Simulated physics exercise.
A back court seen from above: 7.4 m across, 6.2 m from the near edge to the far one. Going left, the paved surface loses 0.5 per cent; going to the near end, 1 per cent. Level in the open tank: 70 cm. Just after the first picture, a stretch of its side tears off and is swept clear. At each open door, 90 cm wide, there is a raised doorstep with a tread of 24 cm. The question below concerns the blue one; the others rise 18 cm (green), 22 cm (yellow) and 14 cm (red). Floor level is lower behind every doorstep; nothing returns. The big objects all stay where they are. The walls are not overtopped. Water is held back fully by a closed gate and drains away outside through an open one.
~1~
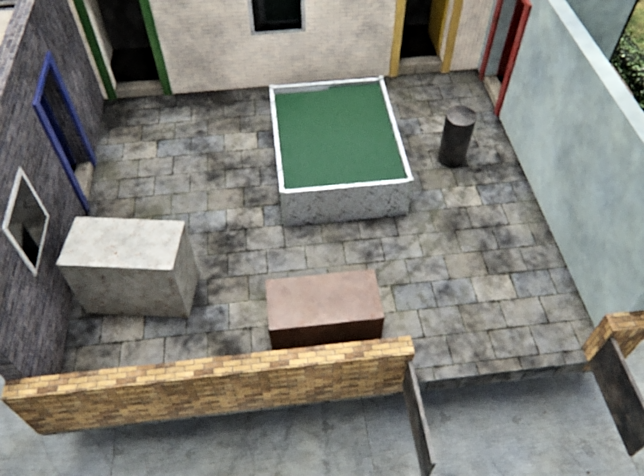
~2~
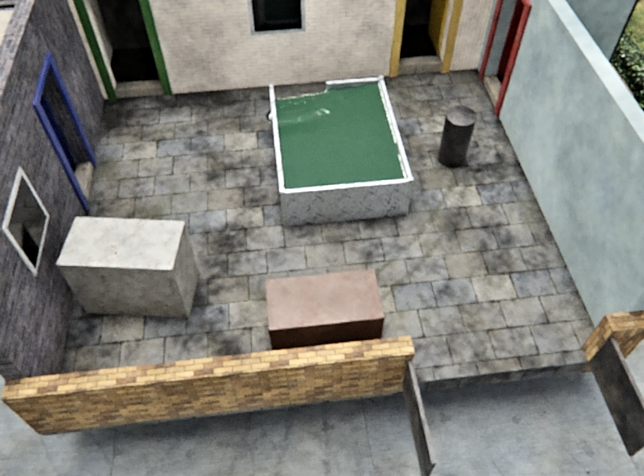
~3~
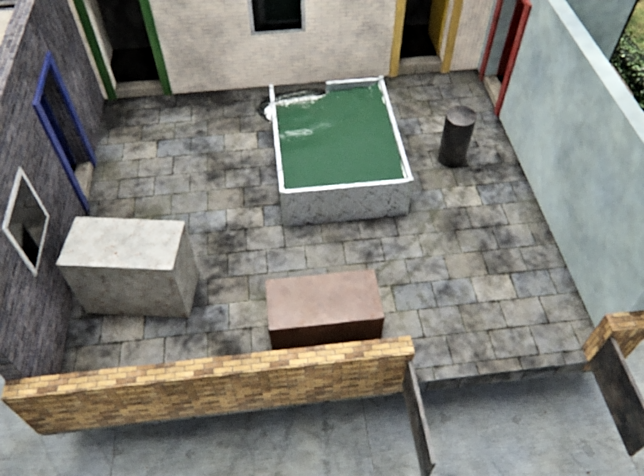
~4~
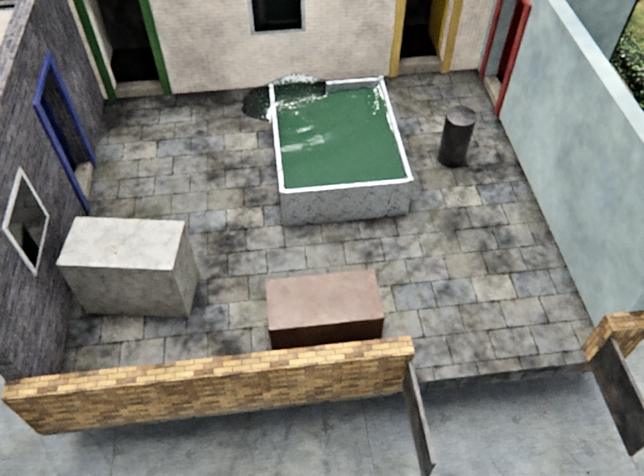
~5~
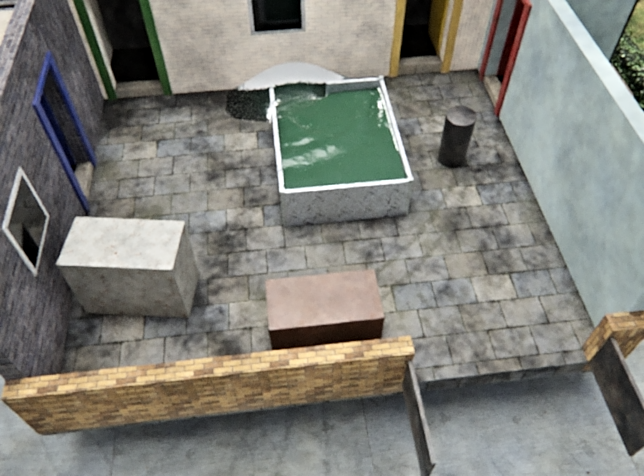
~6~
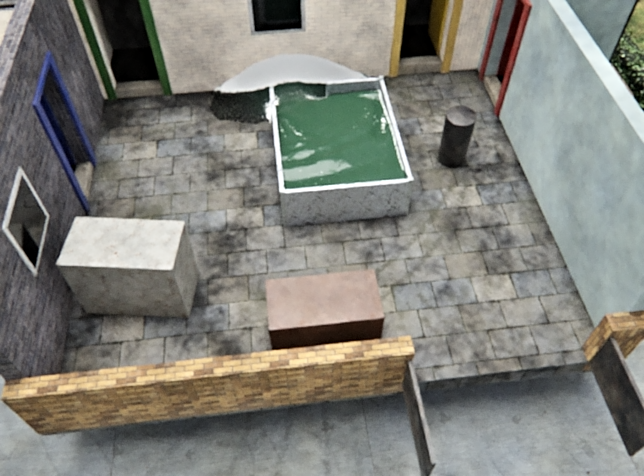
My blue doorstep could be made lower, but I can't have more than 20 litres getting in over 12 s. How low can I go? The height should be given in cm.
You could bring it down to roughly 10 cm.
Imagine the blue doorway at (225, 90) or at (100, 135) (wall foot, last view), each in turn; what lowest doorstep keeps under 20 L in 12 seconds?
Roughly 19 cm for the first and 23 cm for the second.
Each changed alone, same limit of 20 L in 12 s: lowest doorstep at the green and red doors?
You'd want some 16 cm at green and some 17 cm at red.
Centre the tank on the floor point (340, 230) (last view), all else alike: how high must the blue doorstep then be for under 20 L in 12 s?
In this case, 7.0 cm or so.
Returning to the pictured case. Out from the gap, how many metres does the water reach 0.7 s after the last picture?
3.6 metres.
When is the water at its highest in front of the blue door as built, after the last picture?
At roughly 2.0 s.
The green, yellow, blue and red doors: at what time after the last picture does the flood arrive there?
Green 0.5 s, yellow 0.4 s, blue 1.4 s, red 1.1 s.
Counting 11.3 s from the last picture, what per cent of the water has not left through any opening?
Something like 80 per cent of it remains.
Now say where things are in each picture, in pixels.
In the first frame, the open tank at (336, 134) is whole and still, 70 cm deep; the blue door at (70, 142) is dry.
In the second frame, water pours out on the far side and has run 0.4 m, to a hidden place; about 10 cm deep outside, 70 cm at the back.
In the third frame, water pours out on the far side and has run 0.8 m, to a hidden place; about 11 cm deep outside, 70 cm at the back.
In the fourth frame, the front is at (260, 87), 1.1 m from the gap on the far side; 1.7 m2 of floor is wet, 70 cm left at the back.
In the fifth frame, the gap is on the far side, the front 1.3 m out at (236, 89); the back of the open tank holds 70 cm.
In the sixth frame, the front is at (214, 90), 1.6 m from the gap on the far side; 2.4 m2 of floor is wet, 70 cm left at the back; the blue door at (70, 142), 3.9 m from the gap, is still 3.0 m from the nearest water.
Then, 0.7 s after the last picture water covers 15 % of the floor, deepest (54 cm) near (291, 86); it has not reached the blue door.
Then, 2.3 s after the last picture water covers 40 % of the floor, deepest (36 cm) near (291, 86); 16 cm at the blue door, 0 litres in over its 15 cm doorstep.
Then, 11.3 s after the last picture water covers 100 % of the floor, deepest (12 cm) near (602, 343); 6 cm at the blue door, 2 litres in over its 15 cm doorstep.
At the blue door as built, the water peaked near 16 cm, 2.1 s after the last picture.
With a doorstep of 8.5 cm, 35 litres would have come in within the 12 s; with 11 cm, 14 litres. So under 20 litres takes about 10 cm.
